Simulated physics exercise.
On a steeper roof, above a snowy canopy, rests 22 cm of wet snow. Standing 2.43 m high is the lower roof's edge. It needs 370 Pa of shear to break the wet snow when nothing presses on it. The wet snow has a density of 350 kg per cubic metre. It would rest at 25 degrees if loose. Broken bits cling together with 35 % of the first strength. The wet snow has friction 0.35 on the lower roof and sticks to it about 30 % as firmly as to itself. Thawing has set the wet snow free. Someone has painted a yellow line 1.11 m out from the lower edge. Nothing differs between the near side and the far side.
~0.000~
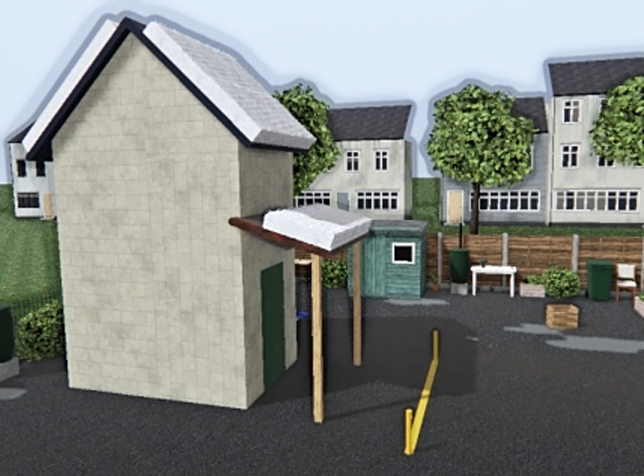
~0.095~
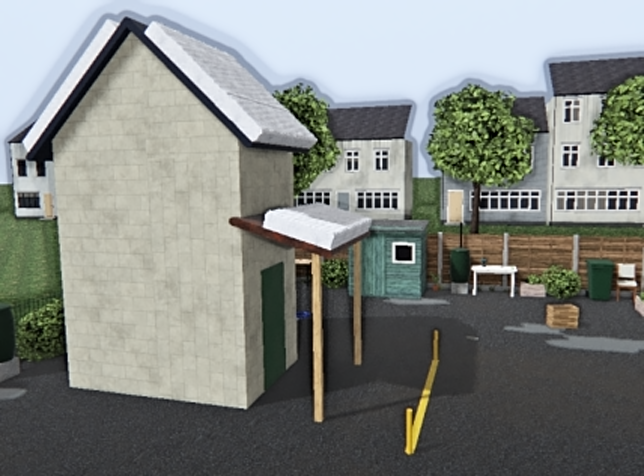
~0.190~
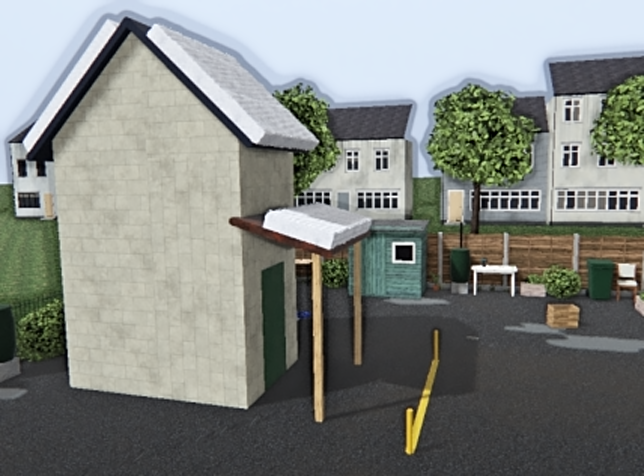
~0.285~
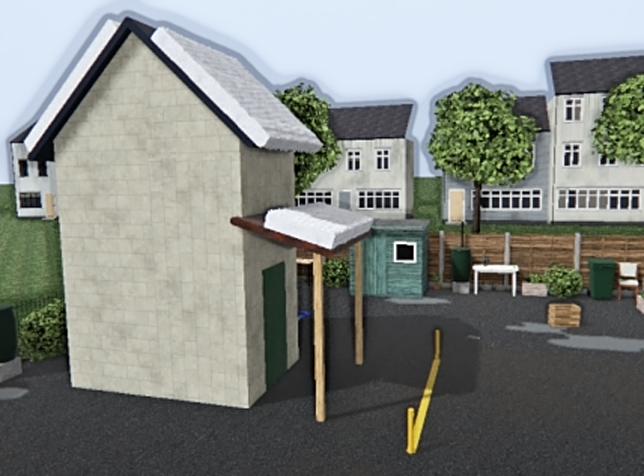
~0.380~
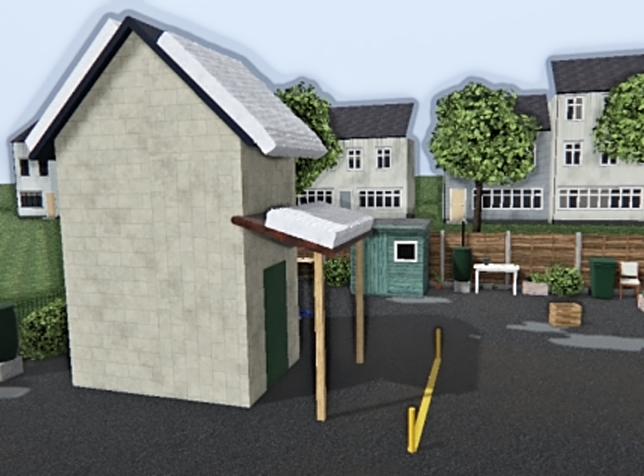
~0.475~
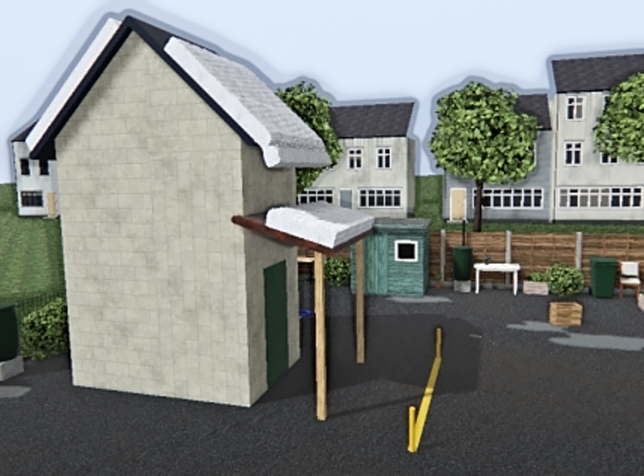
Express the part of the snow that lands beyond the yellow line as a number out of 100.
Roughly 60 per cent.
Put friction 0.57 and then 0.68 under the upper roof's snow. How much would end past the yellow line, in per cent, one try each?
Try 1: 60 %; try 2: 55 %.
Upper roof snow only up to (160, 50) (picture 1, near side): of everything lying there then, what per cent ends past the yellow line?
Result: Approx. 55 %.
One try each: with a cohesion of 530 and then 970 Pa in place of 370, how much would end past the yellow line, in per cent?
First try roughly 60 per cent, second try roughly 50 per cent.
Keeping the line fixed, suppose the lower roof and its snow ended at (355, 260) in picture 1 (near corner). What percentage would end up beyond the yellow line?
About 65 %.
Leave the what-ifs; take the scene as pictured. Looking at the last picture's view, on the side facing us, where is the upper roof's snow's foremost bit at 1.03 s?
At about (344, 233).
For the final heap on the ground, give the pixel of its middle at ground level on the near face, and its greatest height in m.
The heap centres close to (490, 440) and stands about 0.2 m tall.
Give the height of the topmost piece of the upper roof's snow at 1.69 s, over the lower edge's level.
Height above lower edge: Approx. 0.5 m.
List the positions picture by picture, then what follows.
Leading edge of the wet snow at (253, 126), in the first frame.
Leading edge of the wet snow at (255, 127), its middle shifted 1.6 cm, in the second frame.
Leading edge of the wet snow at (257, 140), its middle shifted 6.3 cm, 3 % of it past the upper edge, in one piece, in the third frame.
Leading edge of the wet snow at (262, 128), its middle shifted 14 cm, 7 % of it past the upper edge, in one piece, in the fourth frame.
Leading edge of the wet snow at (269, 141), its middle shifted 25 cm, 11 % of it past the upper edge, cracking, in the fifth frame.
Leading edge of the wet snow at (276, 150), its middle shifted 40 cm, 18 % of it past the upper edge, cracking, in the sixth frame.
After 1.03 s, none is below the lower edge and 0 % is past the line.
After 1.69 s, 71 % is below the lower edge and 52 % is past the line.
After 2.34 s, 75 % is below the lower edge and 60 % is past the line.
After 3.00 s, 75 % is below the lower edge and 60 % is past the line.
After 3.10 s, at the end, 75 % is below the lower edge and 60 % is past the line.
